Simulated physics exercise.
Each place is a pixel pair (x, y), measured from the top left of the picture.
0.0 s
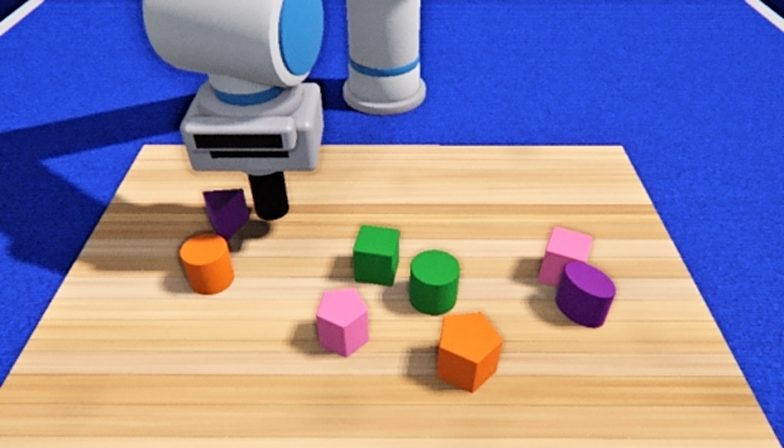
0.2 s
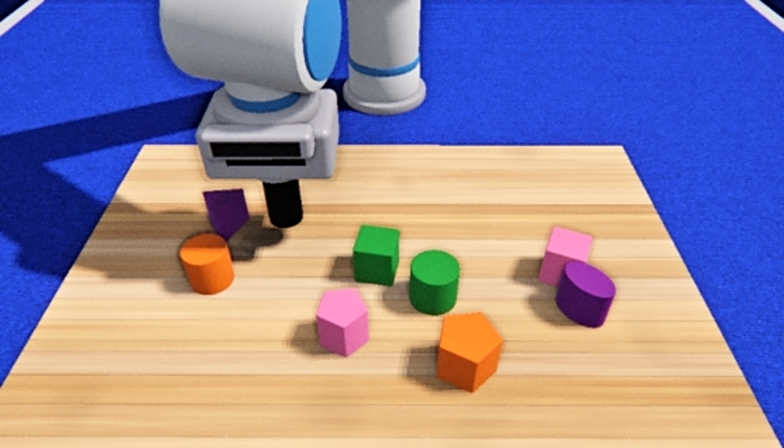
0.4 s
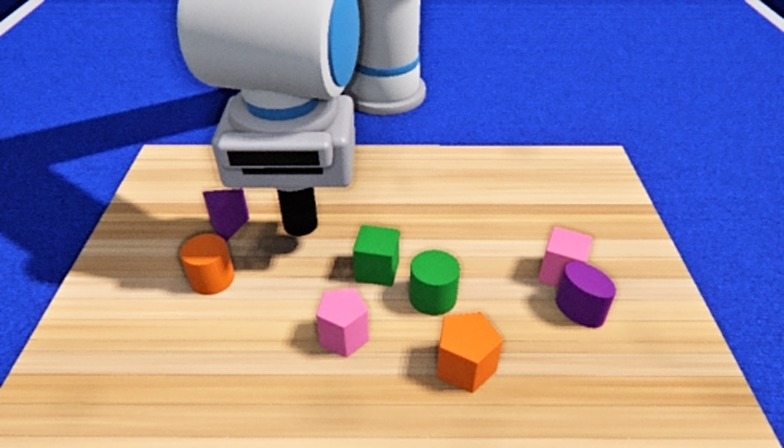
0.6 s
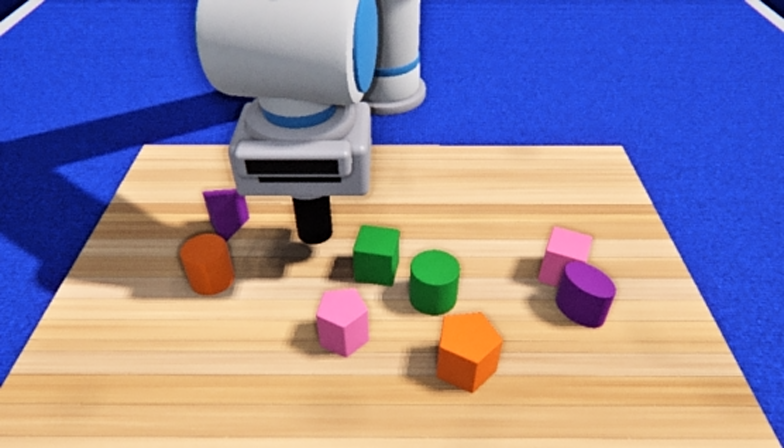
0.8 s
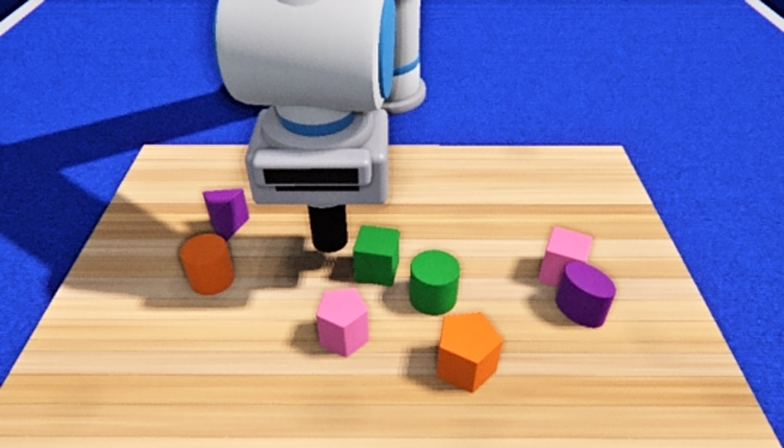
On a wooden tabletop, a robot arm moving its black stick slowly rightward and slightly nearer among coloured blocks that stay still.
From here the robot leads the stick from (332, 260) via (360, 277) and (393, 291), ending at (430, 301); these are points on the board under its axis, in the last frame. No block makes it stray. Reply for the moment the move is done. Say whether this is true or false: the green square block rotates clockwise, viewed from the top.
Verdict: False.
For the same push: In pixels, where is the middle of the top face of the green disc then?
Around pixel (477, 273).
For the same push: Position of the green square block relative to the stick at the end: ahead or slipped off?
When the path ends, it will lie beside or behind the stick.
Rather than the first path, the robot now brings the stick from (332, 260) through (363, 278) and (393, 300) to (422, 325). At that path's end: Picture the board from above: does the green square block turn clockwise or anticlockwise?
If we look at it from overhead, the green square block pivots counter-clockwise.
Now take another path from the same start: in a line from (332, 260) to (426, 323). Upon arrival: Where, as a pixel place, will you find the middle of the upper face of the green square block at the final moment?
Final place: (413, 244).
On the path given first. One third of the way, stick (361, 258); green square block (400, 244), turned 15° anticlockwise; green disc (442, 268).
Two thirds of the way, stick (393, 272); green square block (426, 244), turned 50° anticlockwise; green disc (457, 270).
At the end, stick (431, 282); pink pentagonal block still; green square block (437, 240), turned 65° anticlockwise; green disc (477, 273).
